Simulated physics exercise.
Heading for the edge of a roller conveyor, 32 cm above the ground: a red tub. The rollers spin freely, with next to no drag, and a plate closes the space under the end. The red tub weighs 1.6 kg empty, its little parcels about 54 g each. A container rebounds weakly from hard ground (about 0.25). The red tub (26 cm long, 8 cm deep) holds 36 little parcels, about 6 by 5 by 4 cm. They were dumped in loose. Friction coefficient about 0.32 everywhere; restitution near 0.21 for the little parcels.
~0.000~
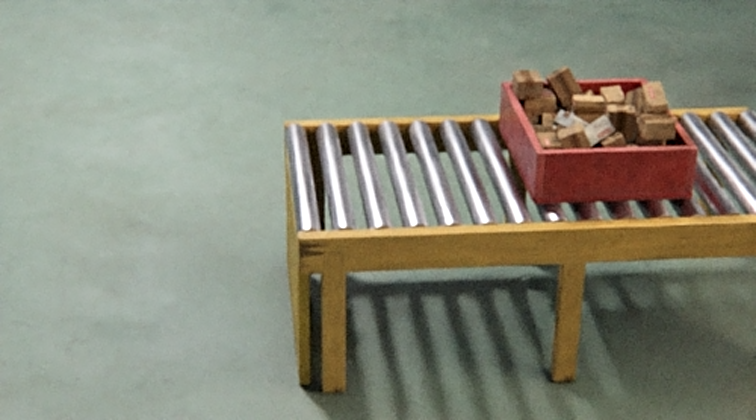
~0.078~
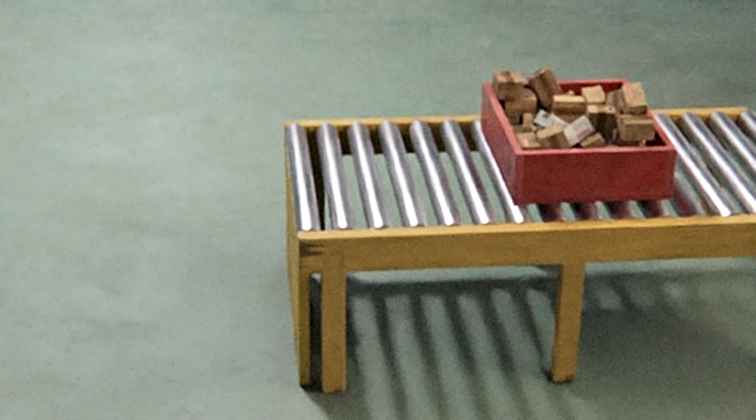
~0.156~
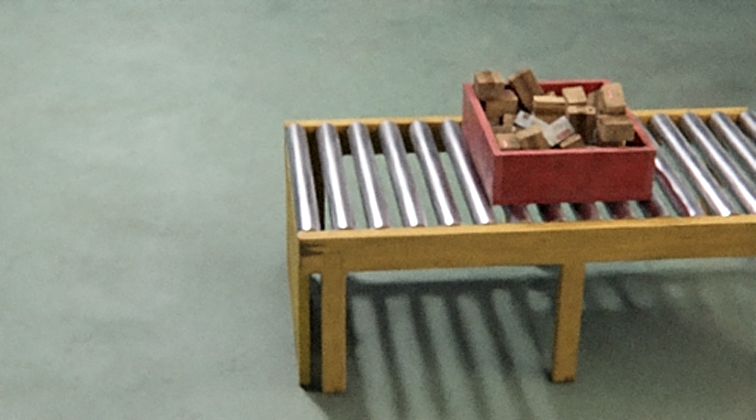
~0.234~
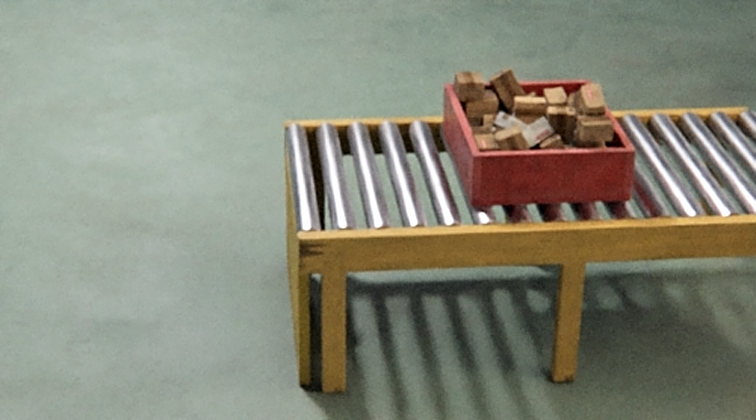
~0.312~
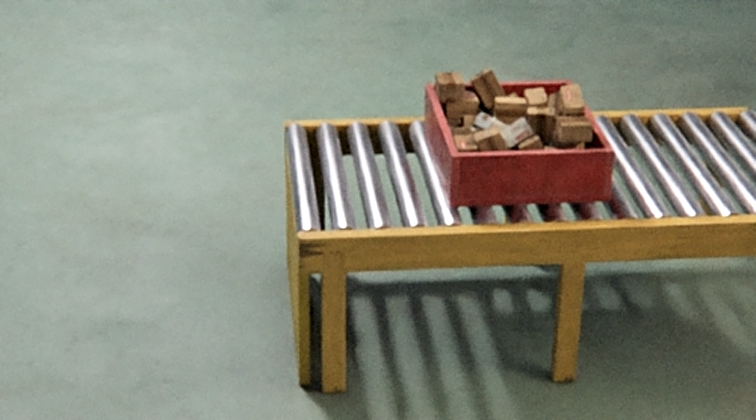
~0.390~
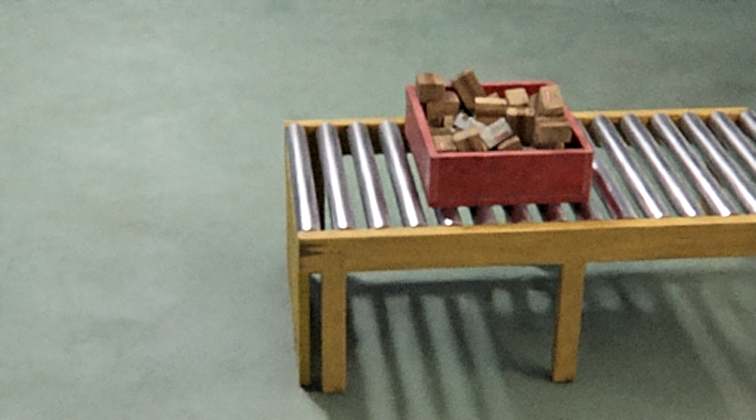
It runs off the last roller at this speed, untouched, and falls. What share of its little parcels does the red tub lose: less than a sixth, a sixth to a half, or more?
It sheds upwards of half of them.
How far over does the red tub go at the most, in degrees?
About 100°.
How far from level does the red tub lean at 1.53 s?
Roughly 65°.
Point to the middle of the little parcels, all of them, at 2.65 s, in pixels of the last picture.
Around (103, 317).
After 0.88 s, the front runs out over the edge.
After 1.33 s, the red tub leans 13° with 0 of 36 out.
After 1.53 s, the red tub leans 64° with 3 of 36 out.
After 1.88 s, the red tub has gone over with 15 of 36 out.
Final count (at 2.65 s), the red tub has gone over with 26 of 36 out. Asked share, 26 of 36, 72 per cent.
